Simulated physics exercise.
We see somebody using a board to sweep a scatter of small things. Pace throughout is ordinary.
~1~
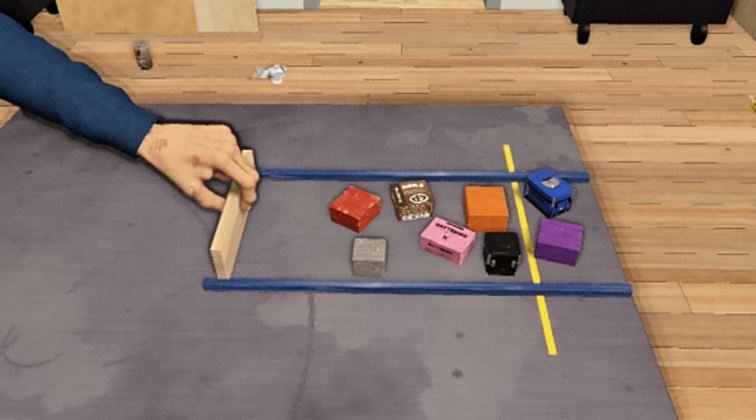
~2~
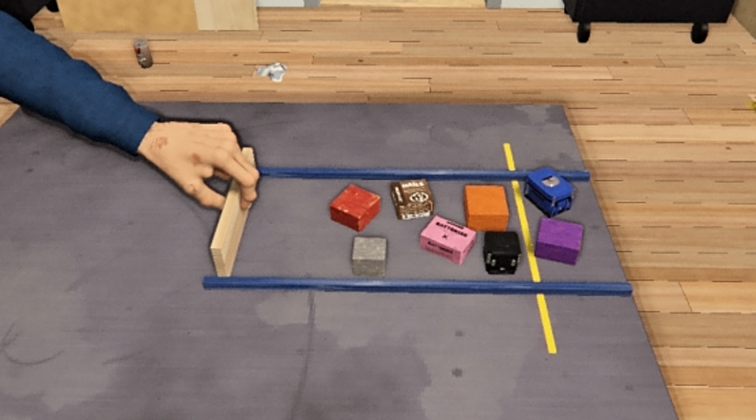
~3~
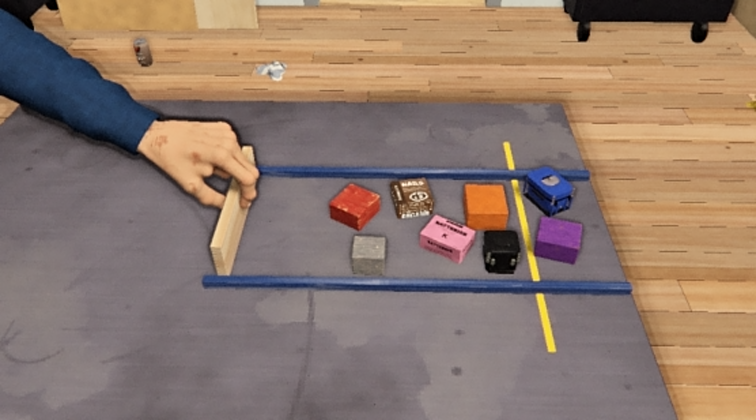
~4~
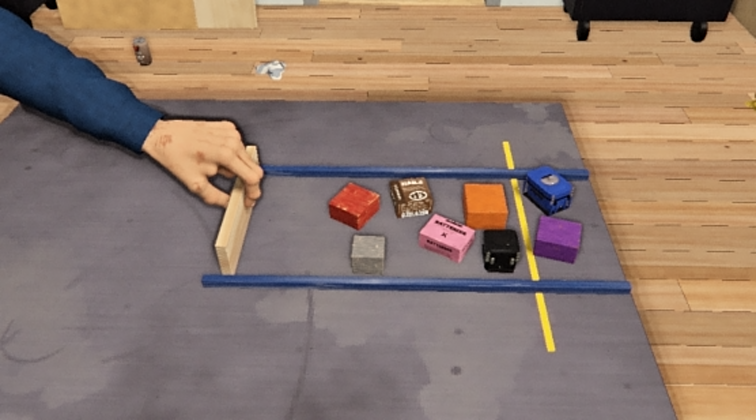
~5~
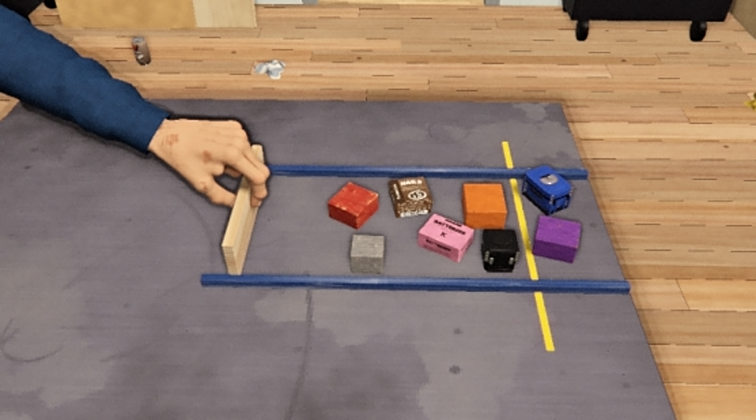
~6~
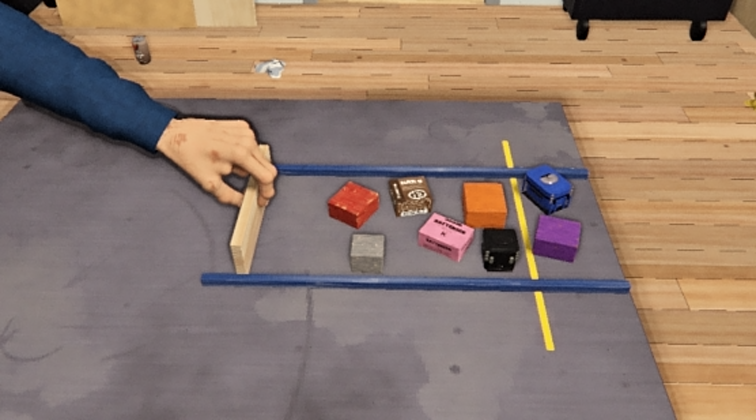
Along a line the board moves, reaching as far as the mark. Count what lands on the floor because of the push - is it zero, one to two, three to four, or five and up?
The count is one to two.
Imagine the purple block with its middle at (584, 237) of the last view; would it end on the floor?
Result: It remains there.
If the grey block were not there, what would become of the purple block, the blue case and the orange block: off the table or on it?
Purple block safe, blue case gone, orange block gone.
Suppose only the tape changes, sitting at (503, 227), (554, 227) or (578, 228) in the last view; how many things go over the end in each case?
0, 4, 5.
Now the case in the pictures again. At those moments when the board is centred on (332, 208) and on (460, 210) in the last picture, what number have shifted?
Note: First position 1; second position 7.
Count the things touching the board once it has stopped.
Number in contact with it: 3.
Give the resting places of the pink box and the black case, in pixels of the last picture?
The first ends close to (548, 227), the second close to (584, 263).
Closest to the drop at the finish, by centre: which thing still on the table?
The purple block.
Soon after, none off yet; blue case at rest near (547, 190); purple block at rest near (556, 238); black case at rest near (499, 250).
After that, none off yet; blue case displaced about its own width near (580, 183); purple block at rest near (557, 238); black case displaced about its own width near (545, 258).
In the end, the number that fall off is one or two; gone, orange block and blue case.
